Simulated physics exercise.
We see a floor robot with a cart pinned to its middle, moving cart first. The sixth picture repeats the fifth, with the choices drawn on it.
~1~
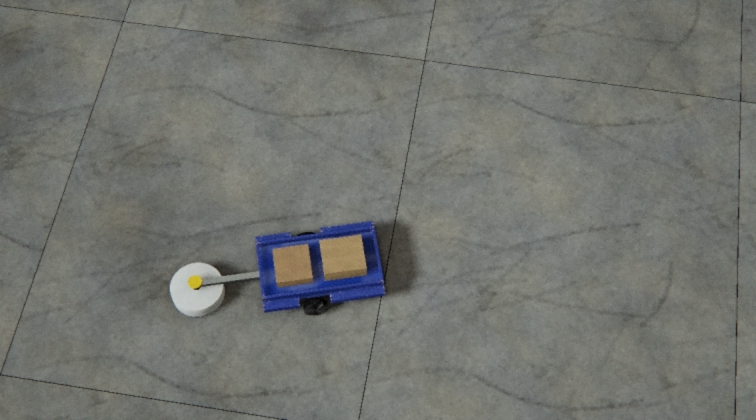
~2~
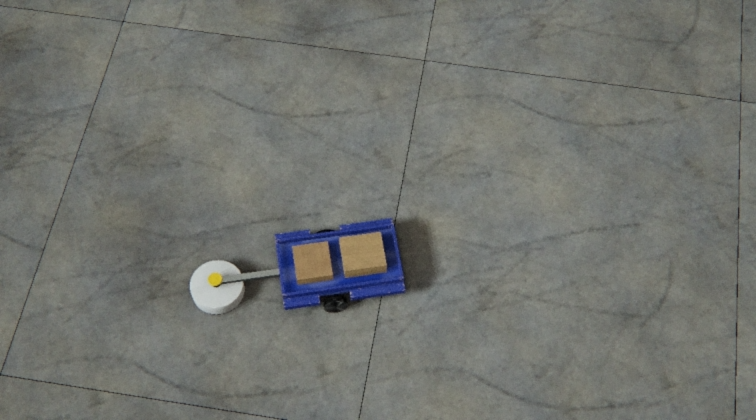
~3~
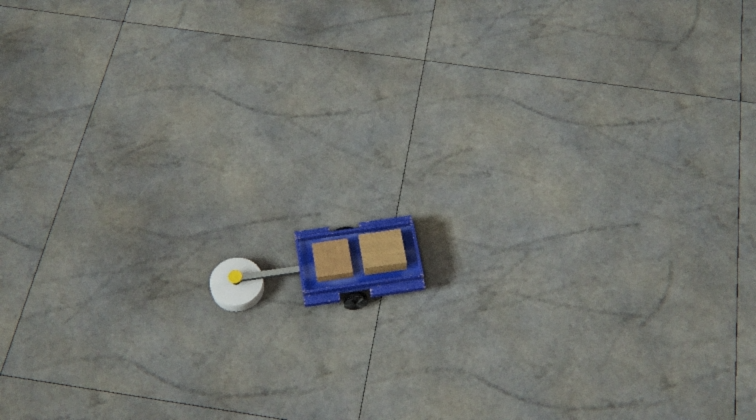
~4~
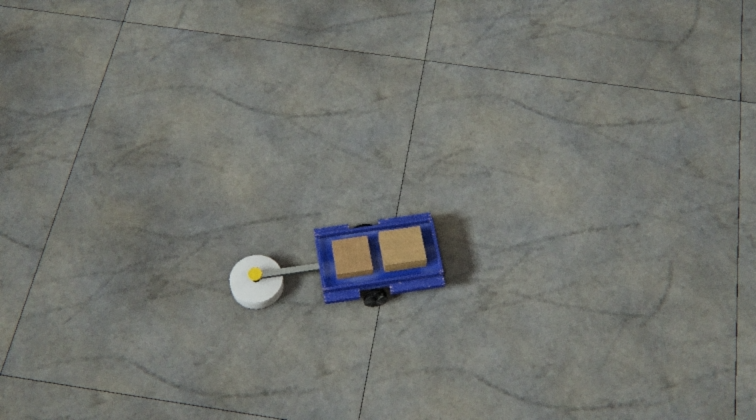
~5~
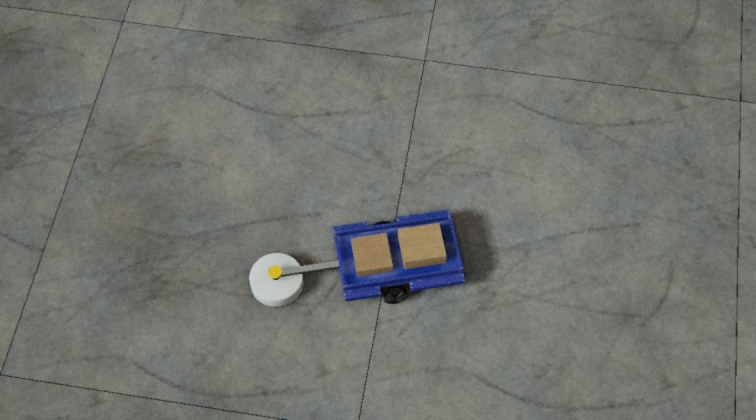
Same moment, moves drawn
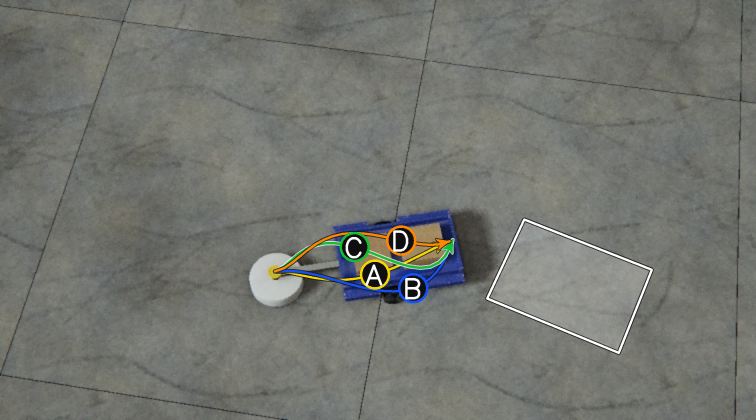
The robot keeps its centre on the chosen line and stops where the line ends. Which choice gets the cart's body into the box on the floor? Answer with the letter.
Route D parks it in the bay.
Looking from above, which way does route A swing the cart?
On that route, anticlockwise.
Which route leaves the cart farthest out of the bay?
B is the worst.
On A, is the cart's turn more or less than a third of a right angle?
Less than that.
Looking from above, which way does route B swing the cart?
It turns anticlockwise.
On the marked copy, A from (275, 271) via (365, 277) to (447, 242); B from (275, 271) via (373, 290) to (453, 240); C from (275, 271) via (364, 250) to (453, 240); D from (275, 271) via (362, 233) to (450, 241); the bay at (570, 284).
With D. Early on, robot (330, 244), cart (452, 254).
Further on, robot (398, 247), cart (519, 270).
At the end, robot (452, 247), cart (569, 285); the cart stands in the bay.
As for the rest, A leaves the cart at (555, 187), out of the bay; B leaves the cart at (534, 166), out of the bay; C leaves the cart at (576, 253), out of the bay.
